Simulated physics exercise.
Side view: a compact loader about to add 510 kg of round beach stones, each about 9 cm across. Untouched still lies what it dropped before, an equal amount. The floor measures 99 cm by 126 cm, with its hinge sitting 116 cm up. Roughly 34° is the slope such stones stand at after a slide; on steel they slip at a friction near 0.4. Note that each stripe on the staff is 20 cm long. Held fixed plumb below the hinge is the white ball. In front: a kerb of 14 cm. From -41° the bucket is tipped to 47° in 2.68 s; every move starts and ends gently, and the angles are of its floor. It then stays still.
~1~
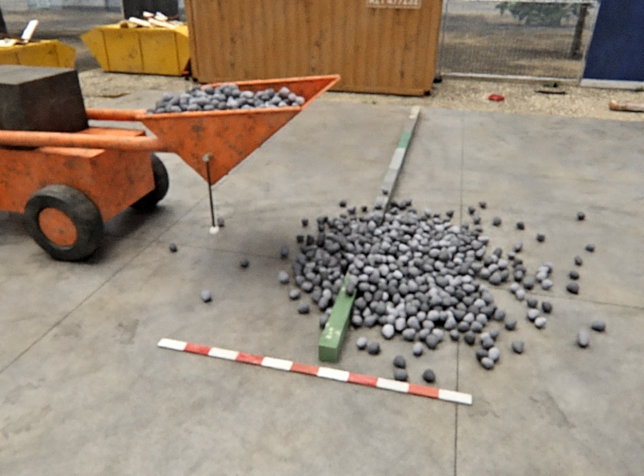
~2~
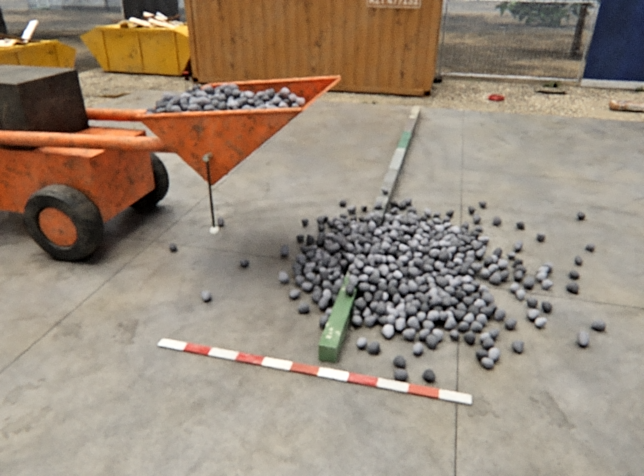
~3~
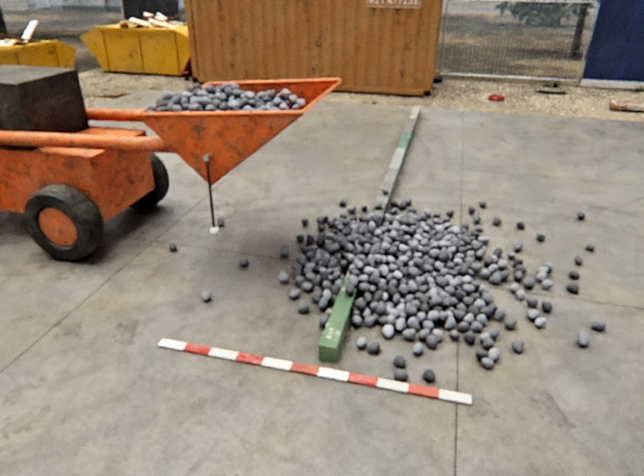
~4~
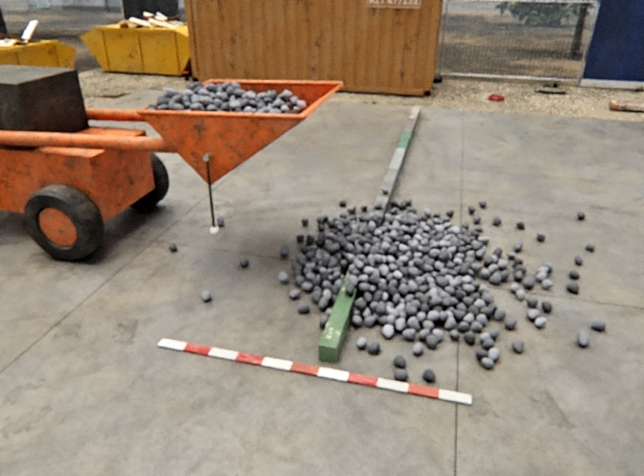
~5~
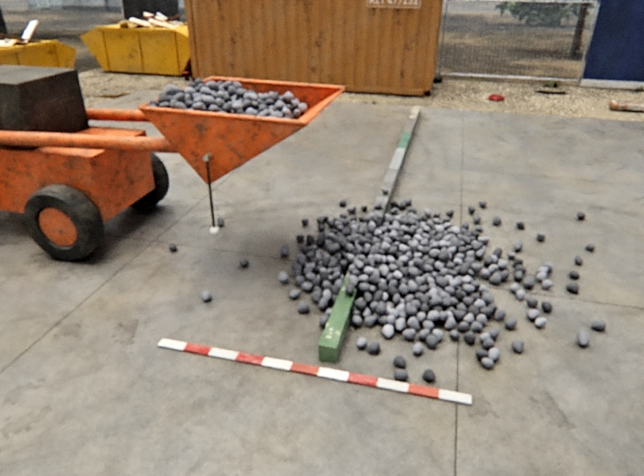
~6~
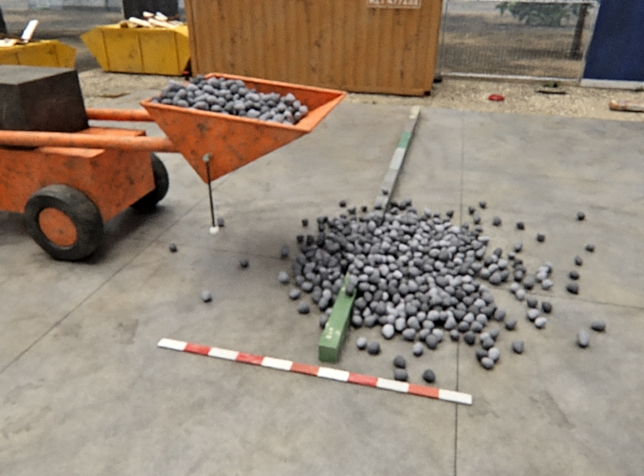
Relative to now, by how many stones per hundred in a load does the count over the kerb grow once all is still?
It grows by roughly 11 per hundred.
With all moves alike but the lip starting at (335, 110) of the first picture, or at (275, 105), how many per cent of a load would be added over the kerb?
The first would add some 45 per cent and the second some 0 per cent.
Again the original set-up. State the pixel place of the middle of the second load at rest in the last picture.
The centre sits about (326, 246).
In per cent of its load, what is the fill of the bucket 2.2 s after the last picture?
0 %.
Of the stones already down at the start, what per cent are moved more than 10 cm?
5 per cent.
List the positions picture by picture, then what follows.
The first frame shows lip at (301, 109), floor tilted -41°, highest stones at (232, 93). The earlier load is highest near (371, 252), 22 cm above ground level, 24 % on this side of the kerb, 76 % over the kerb.
In the second frame, the bucket is at -40°, its lip at (302, 110); the top of the load is at (231, 93).
The third frame shows lip at (303, 113), floor tilted -39°, highest stones at (219, 91).
In the fourth frame, the bucket is at -37°, its lip at (305, 118); the top of the load is at (212, 89).
The fifth frame shows lip at (307, 124), floor tilted -34°, highest stones at (214, 87).
In the sixth frame, the bucket is at -30°, its lip at (310, 131); the top of the load is at (209, 84).
Then, 1.4 s after the last picture the floor is at 33°; in per cent of one load, 73 in the bucket, 51 on this side of the kerb, 76 over the kerb; the foremost stones are at (598, 287).
Then, 2.2 s after the last picture the floor is at 47°; in per cent of one load, 0 in the bucket, 113 on this side of the kerb, 87 over the kerb; the foremost stones are at (598, 287).
Then, 2.5 s after the last picture the floor is at 47°; in per cent of one load, 0 in the bucket, 113 on this side of the kerb, 87 over the kerb; the foremost stones are at (598, 287).
Then, 5.3 s after the last picture the floor is at 47°; in per cent of one load, 0 in the bucket, 113 on this side of the kerb, 87 over the kerb; the foremost stones are at (598, 287). Net gain over the kerb, 11.
